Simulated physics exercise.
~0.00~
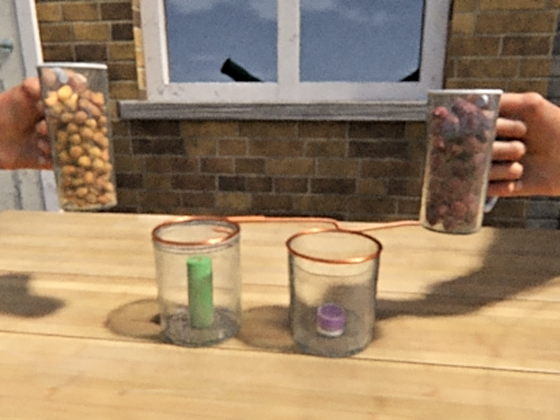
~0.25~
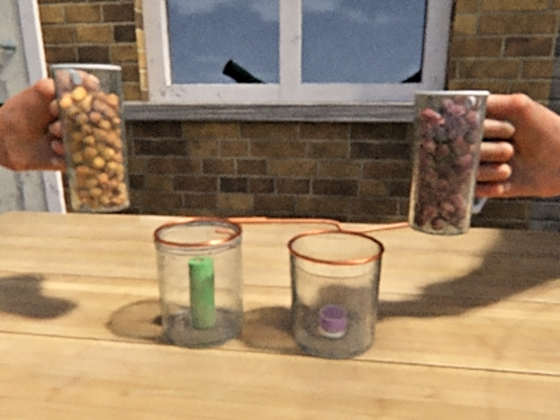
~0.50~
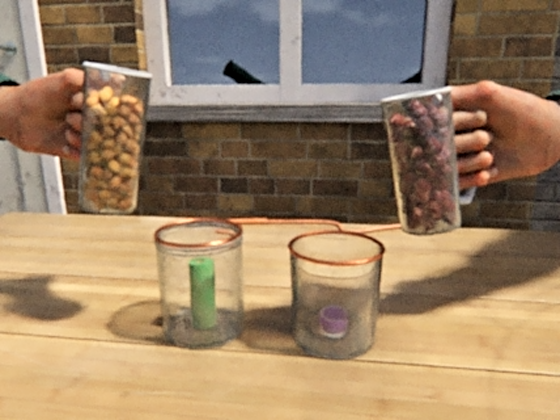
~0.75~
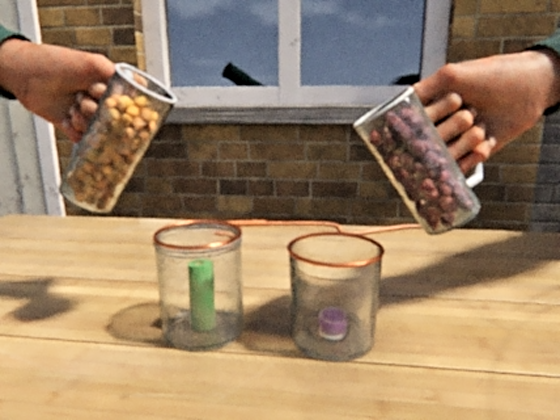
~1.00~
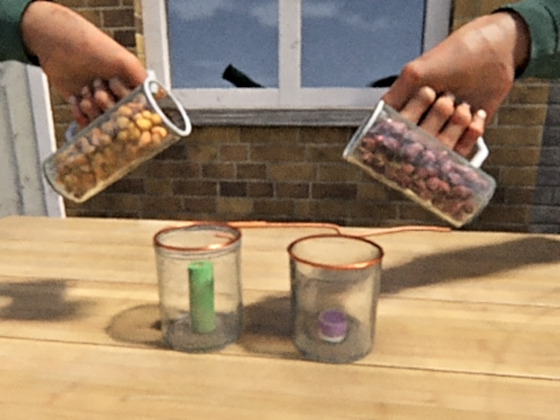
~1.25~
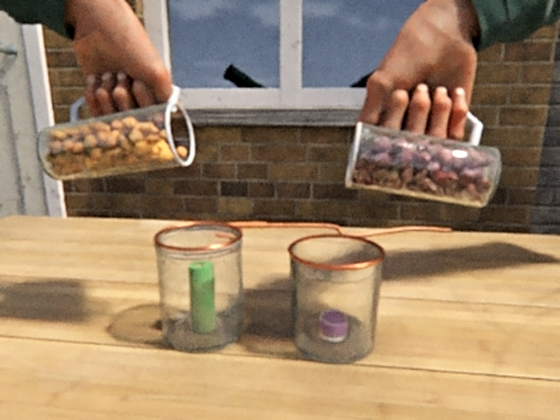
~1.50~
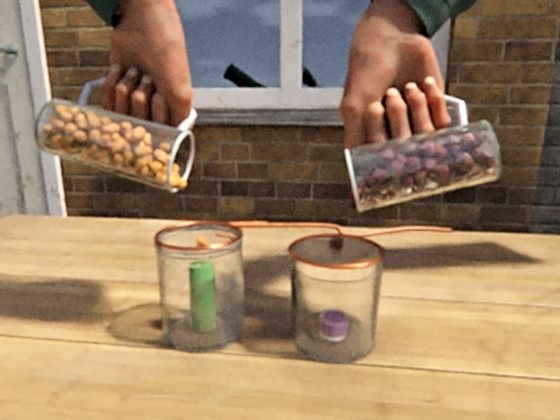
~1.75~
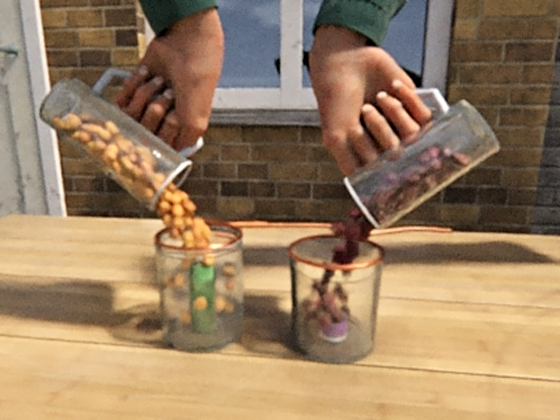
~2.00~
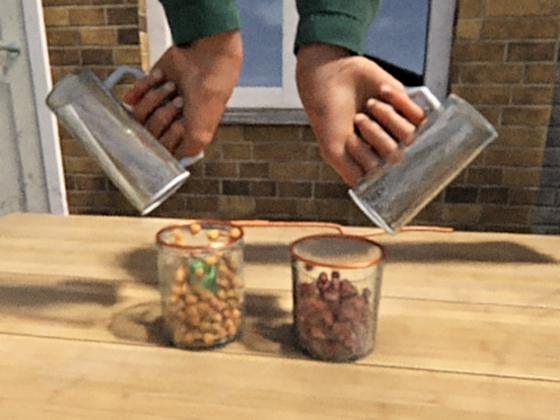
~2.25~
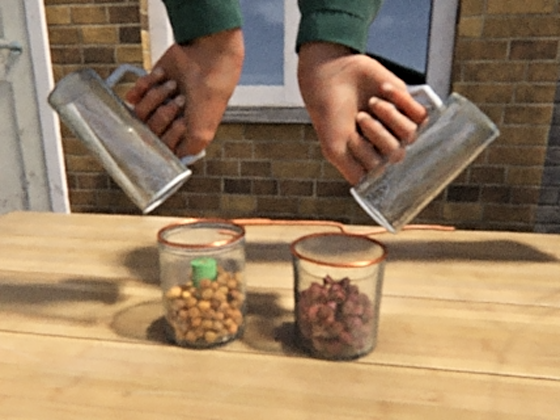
Two hands tipped cups of orange-brown and dark reddish pieces into two clear glasses on a wooden table until both cups were empty. The green cylinder on the left still poked out of its pile, while the small purple object on the right was buried.
